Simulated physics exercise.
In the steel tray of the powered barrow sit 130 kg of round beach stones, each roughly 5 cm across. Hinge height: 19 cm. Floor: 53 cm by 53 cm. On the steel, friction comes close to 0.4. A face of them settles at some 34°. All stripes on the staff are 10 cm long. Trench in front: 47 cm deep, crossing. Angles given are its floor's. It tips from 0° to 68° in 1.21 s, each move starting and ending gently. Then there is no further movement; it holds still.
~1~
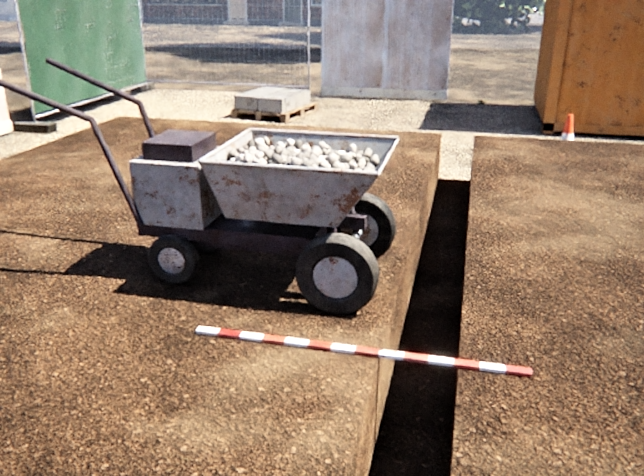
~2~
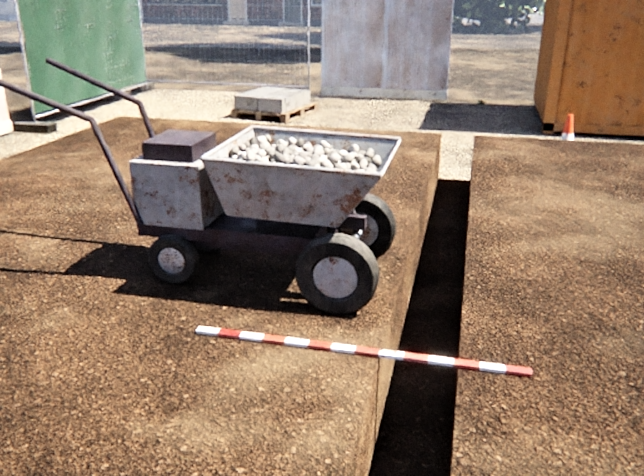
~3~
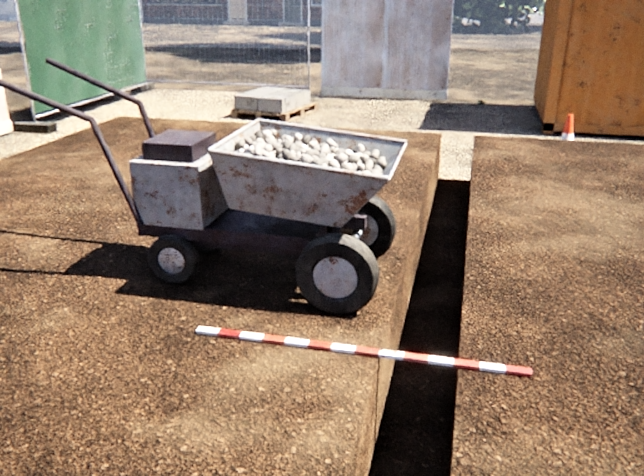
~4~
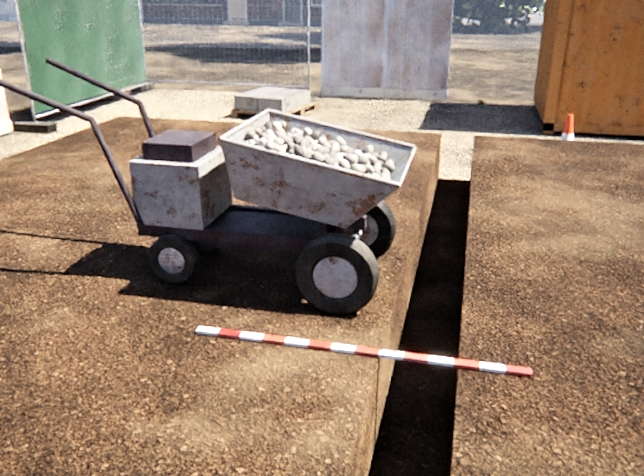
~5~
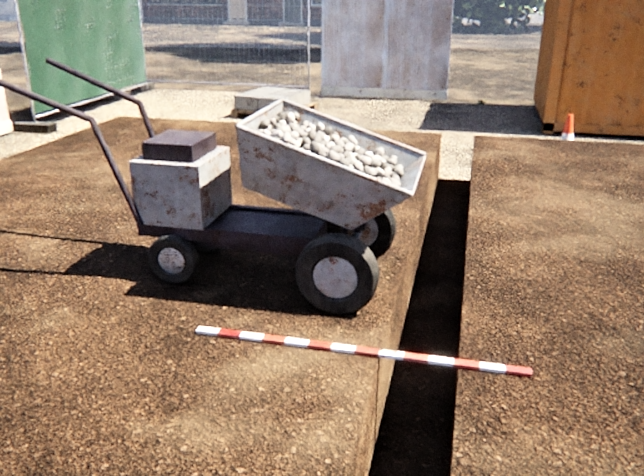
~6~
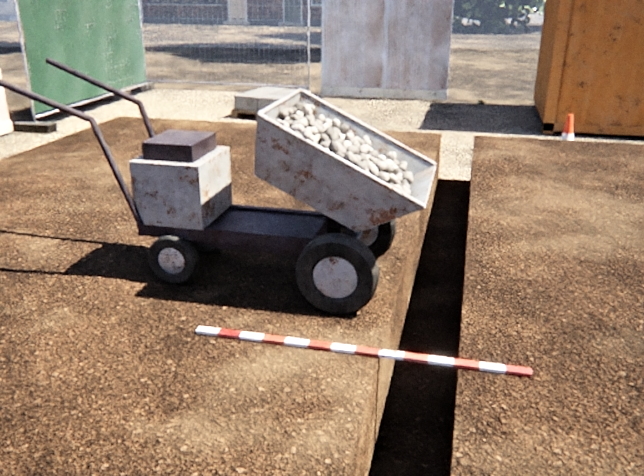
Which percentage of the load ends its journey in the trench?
Roughly 27 per cent.
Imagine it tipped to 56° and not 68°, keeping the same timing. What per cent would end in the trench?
I'd guess some 15 in a hundred.
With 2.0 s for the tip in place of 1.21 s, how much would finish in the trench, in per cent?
With that change, it comes to around 35 per cent.
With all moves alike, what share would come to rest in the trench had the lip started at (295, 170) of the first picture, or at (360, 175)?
Some 100 and some 45 per cent, in that order.
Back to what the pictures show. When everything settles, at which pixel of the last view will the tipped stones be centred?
The stones end up centred near (508, 295).
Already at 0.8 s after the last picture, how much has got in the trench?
Some 0 per cent of the load by that point.
Then, 0.4 s after the last picture the floor is at 58°, 100 % in the tray; the foremost stones are at (462, 231).
Then, 0.8 s after the last picture the floor is at 68°, 55 % in the tray, 45 % past the trench; the foremost stones are at (574, 313).
Then, 1.1 s after the last picture the floor is at 68°, 24 % in the tray, 3 % in the trench, 73 % past the trench; the foremost stones are past the picture's edge.
Then, 3.1 s after the last picture the floor is at 68°, 0 % in the tray, 27 % in the trench, 73 % past the trench; the foremost stones are past the picture's edge.
